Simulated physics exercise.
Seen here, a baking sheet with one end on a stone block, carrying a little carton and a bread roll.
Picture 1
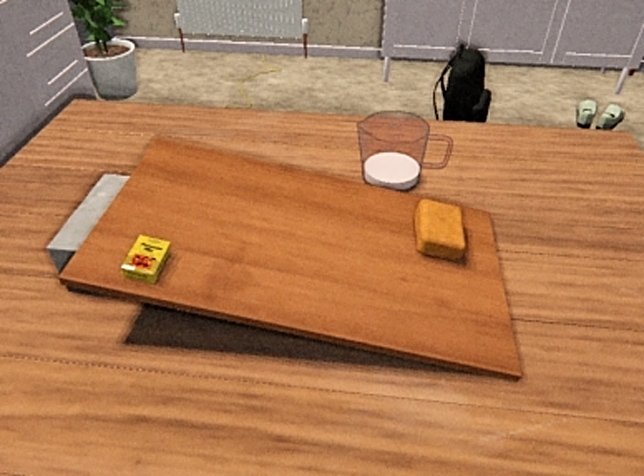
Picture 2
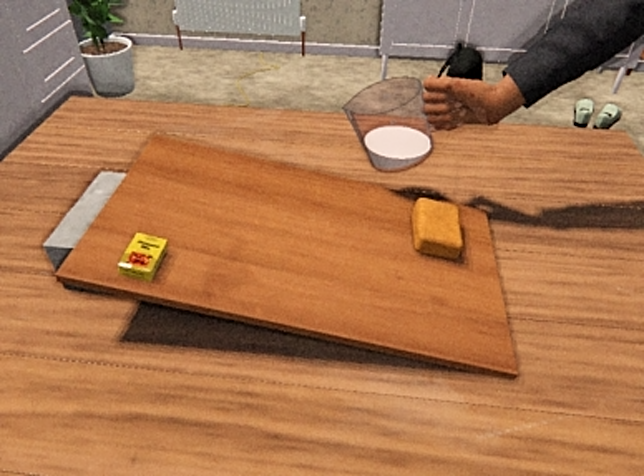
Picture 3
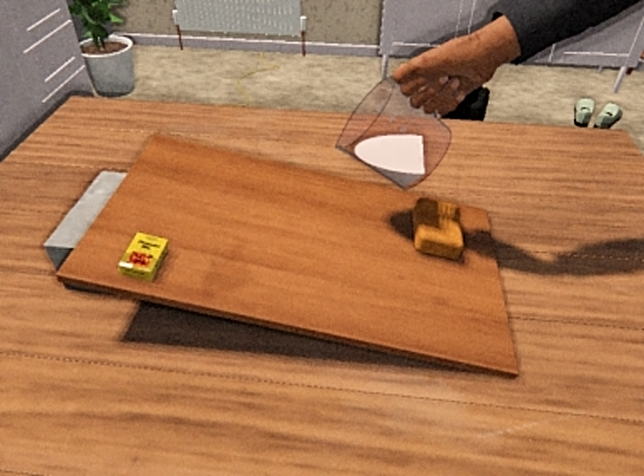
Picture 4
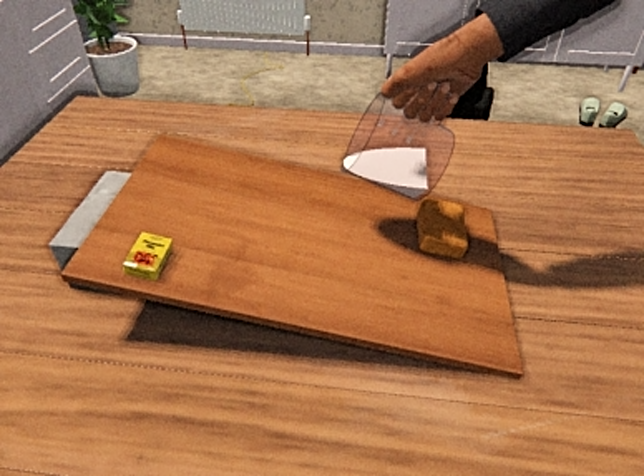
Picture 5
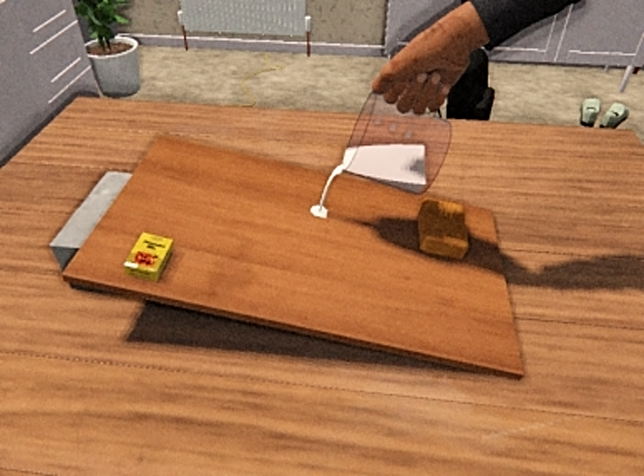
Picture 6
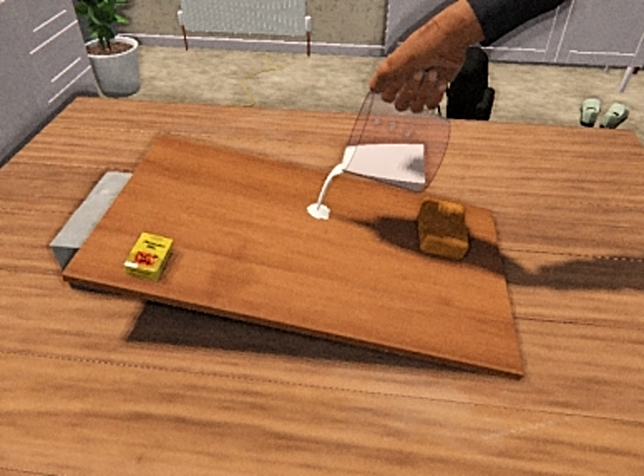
A hand lifts a clear measuring jug of white liquid from a wooden table, tilts it over a sloping wooden board holding a small yellow carton and a bread roll, and pours a thin stream onto the board's surface.
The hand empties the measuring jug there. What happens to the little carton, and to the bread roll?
The little carton remains untouched and the bread roll ends up in the puddle.
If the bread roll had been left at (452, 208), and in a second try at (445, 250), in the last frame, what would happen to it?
In the first try it gets wet; in the second it is reached.
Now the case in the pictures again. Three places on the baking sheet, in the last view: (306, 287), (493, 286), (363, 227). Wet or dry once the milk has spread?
The first is dry; the next soaked; the last reached.
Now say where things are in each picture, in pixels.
The first frame shows the baking sheet slopes down to the right; measuring jug (393, 151) nearly empty; little carton (147, 259); bread roll (440, 230).
The second frame shows measuring jug (393, 124) tipped 20° with all of its load; little carton (144, 257).
The third frame shows measuring jug (394, 134) tipped 55° with all of its load; bread roll (438, 228).
The fourth frame shows the baking sheet slopes down to the right; measuring jug (396, 148) tipped 65° with all of its load; little carton (149, 256).
The fifth frame shows the first of it lands; measuring jug (394, 144) tipped 70° with all of its load; bread roll (443, 228).
The sixth frame shows the first of it lands; measuring jug (393, 142) tipped 70° with nearly all of its load; little carton (150, 256); bread roll (443, 228).
Next, it runs down to the right; the little carton is clear of it; the bread roll is clear of it.
After that, it runs down to the right and off the end; the little carton is clear of it; the bread roll is in it.
Finally, it runs down to the right and off the end; the little carton is clear of it; the bread roll is in it.
